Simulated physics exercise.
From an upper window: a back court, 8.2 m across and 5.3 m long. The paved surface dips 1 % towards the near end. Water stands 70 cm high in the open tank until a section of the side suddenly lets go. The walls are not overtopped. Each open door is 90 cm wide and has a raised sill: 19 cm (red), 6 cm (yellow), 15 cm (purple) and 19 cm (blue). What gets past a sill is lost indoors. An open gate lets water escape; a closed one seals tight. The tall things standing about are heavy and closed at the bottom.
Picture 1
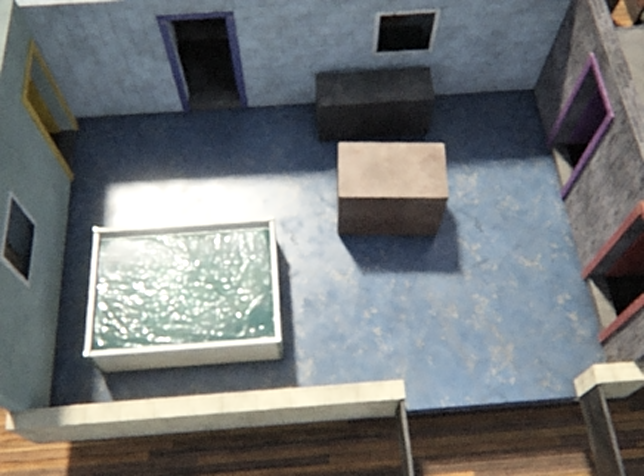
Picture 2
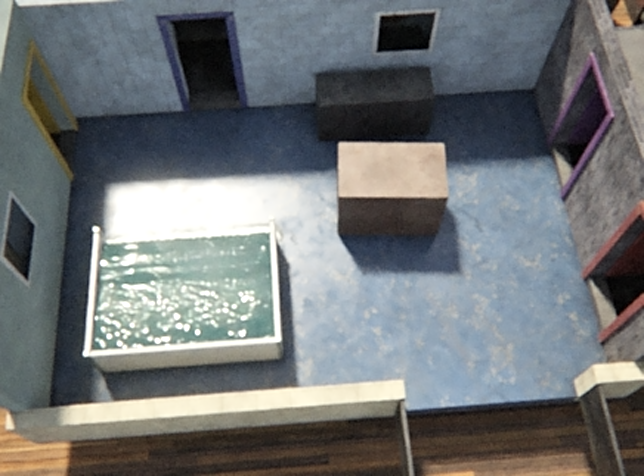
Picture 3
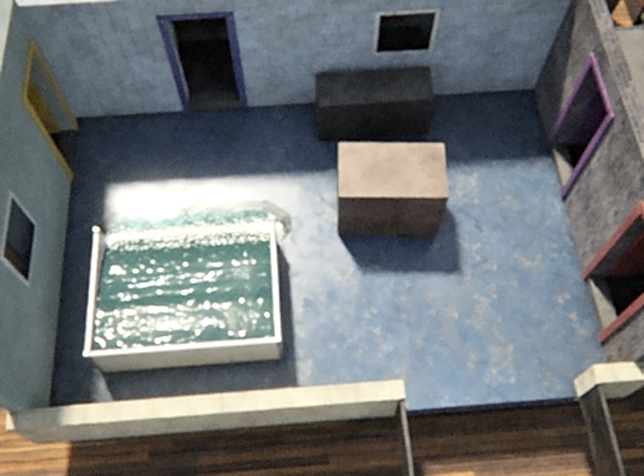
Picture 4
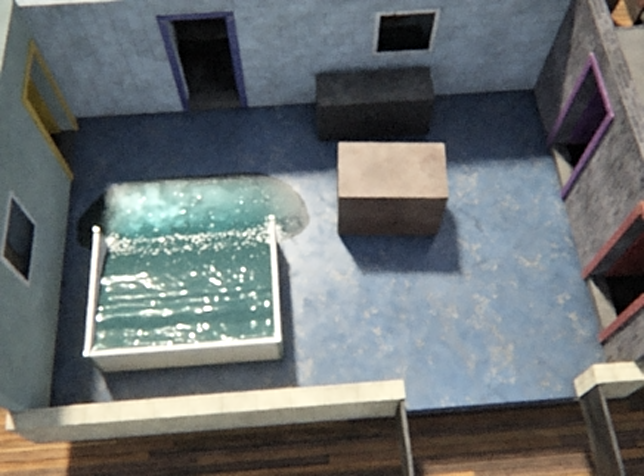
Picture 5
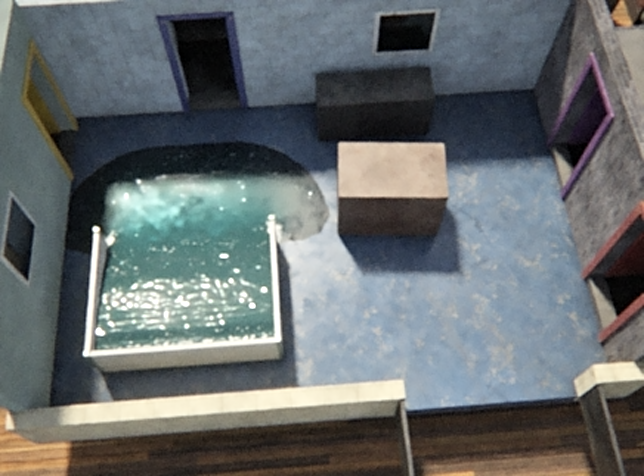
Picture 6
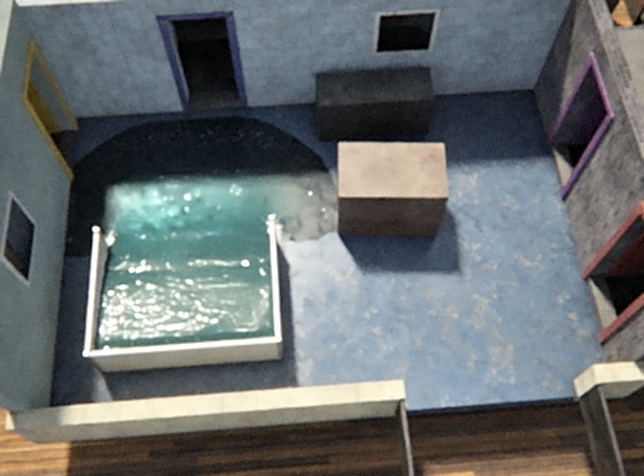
Water pours out over the open tank's far side and spreads across the blue floor.
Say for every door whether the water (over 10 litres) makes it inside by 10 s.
Door by door: At the red door it does not reach the limit; at the yellow door it exceeds the limit; at the purple door it keeps below the limit; at the blue door it goes over the limit.
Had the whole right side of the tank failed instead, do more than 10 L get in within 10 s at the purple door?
Against that limit: Purple not over.
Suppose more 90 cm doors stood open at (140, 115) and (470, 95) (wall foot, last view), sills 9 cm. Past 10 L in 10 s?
In turn: Above, under.
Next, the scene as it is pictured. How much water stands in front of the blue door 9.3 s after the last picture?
Some 4.5 cm.
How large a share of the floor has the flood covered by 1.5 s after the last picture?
About 35 per cent.
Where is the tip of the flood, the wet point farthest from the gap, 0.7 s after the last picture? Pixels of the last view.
Around (343, 104).
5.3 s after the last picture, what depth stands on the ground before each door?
In cm: Red 2, yellow 11, purple 8, blue 9.
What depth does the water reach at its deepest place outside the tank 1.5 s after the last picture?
Up to some 40 cm.
Then, 0.7 s after the last picture water covers 35 % of the floor and is deepest (42 cm) near (221, 111); red door not reached, yellow door 12 cm at the sill, 1 L in, purple door not reached, blue door 40 cm at the sill, 62 L in.
Then, 1.5 s after the last picture water covers 35 % of the floor and is deepest (40 cm) near (140, 116); red door not reached, yellow door 28 cm at the sill, 65 L in, purple door not reached, blue door 36 cm at the sill, 166 L in.
Then, 2.8 s after the last picture water covers 50 % of the floor and is deepest (24 cm) near (212, 173); red door not reached, yellow door 22 cm at the sill, 247 L in, purple door 3 cm at the sill, 0 L in, blue door 22 cm at the sill, 231 L in.
Then, 5.3 s after the last picture water covers 85 % of the floor and is deepest (20 cm) near (52, 383); red door 2 cm at the sill, 0 L in, yellow door 11 cm at the sill, 362 L in, purple door 8 cm at the sill, 1 L in, blue door 9 cm at the sill, 236 L in.
Then, 9.3 s after the last picture water covers 95 % of the floor and is deepest (13 cm) near (151, 413); red door 3 cm at the sill, 0 L in, yellow door 4 cm at the sill, 381 L in, purple door 5 cm at the sill, 1 L in, blue door 4 cm at the sill, 236 L in.
